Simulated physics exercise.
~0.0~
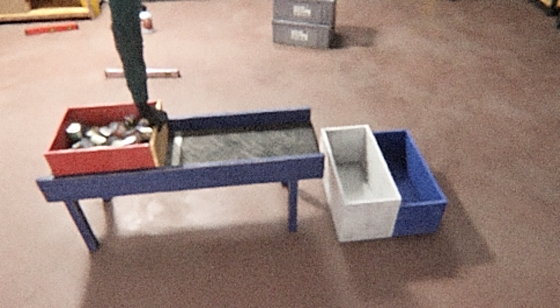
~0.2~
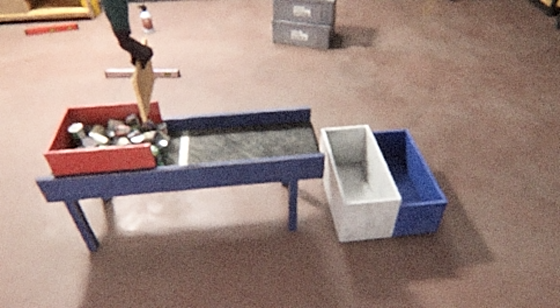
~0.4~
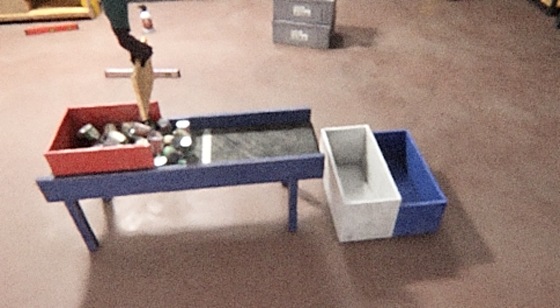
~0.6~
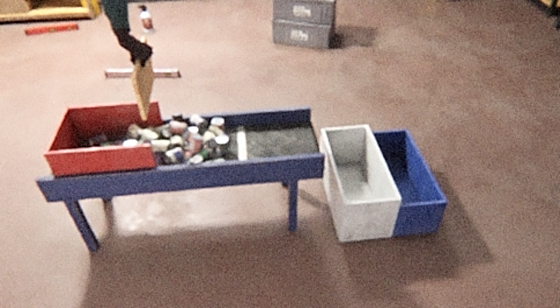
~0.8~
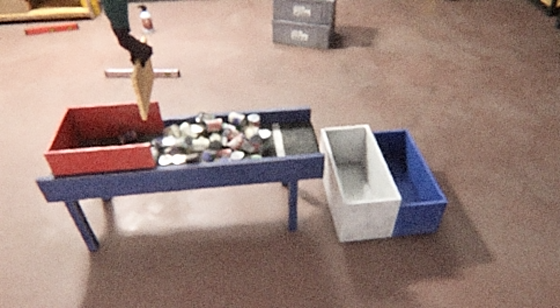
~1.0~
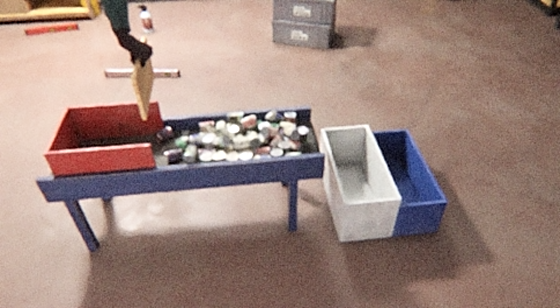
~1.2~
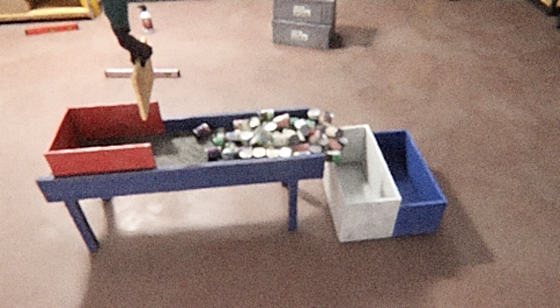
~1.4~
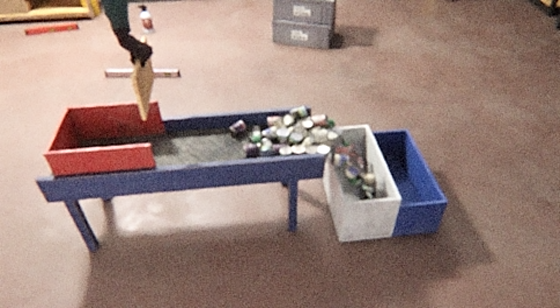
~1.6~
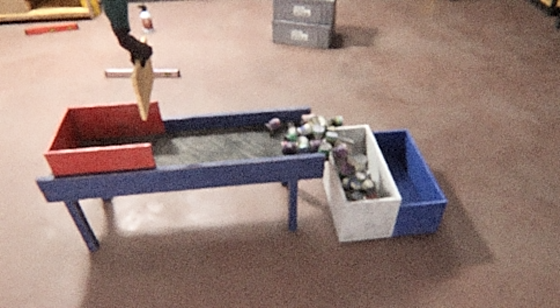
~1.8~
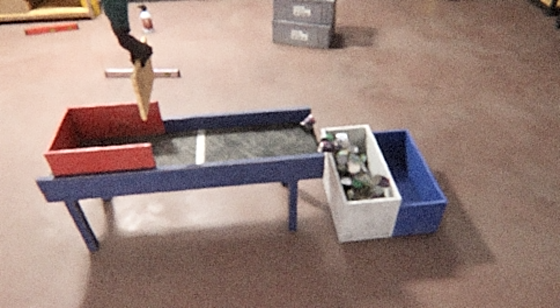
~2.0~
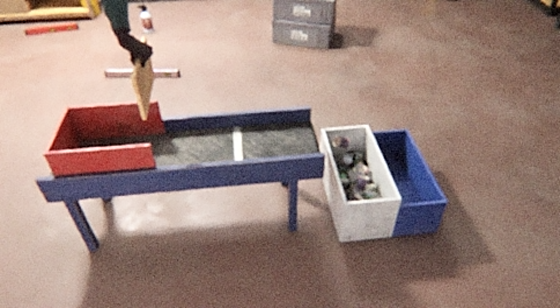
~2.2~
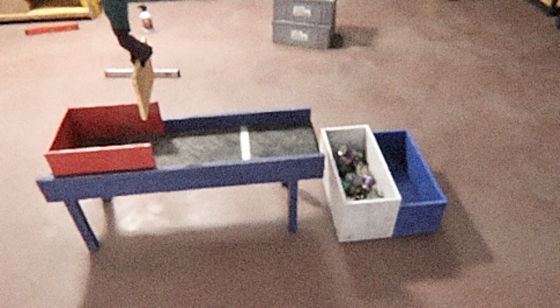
A heap of small tins sits loose in a red pen at the left end of a blue-sided conveyor belt as a dark mechanical arm lifts the gate holding them back. The tins spill out onto the dark belt and ride to the right in a loose, jumbled spread, leaving the pen empty. Reaching the far end, they tumble over the edge in a stream and drop into the long white bin. The last few fall while a white stripe travels along the bare belt. Finally, the tins lie piled in the white bin, and the blue box beyond remains empty.
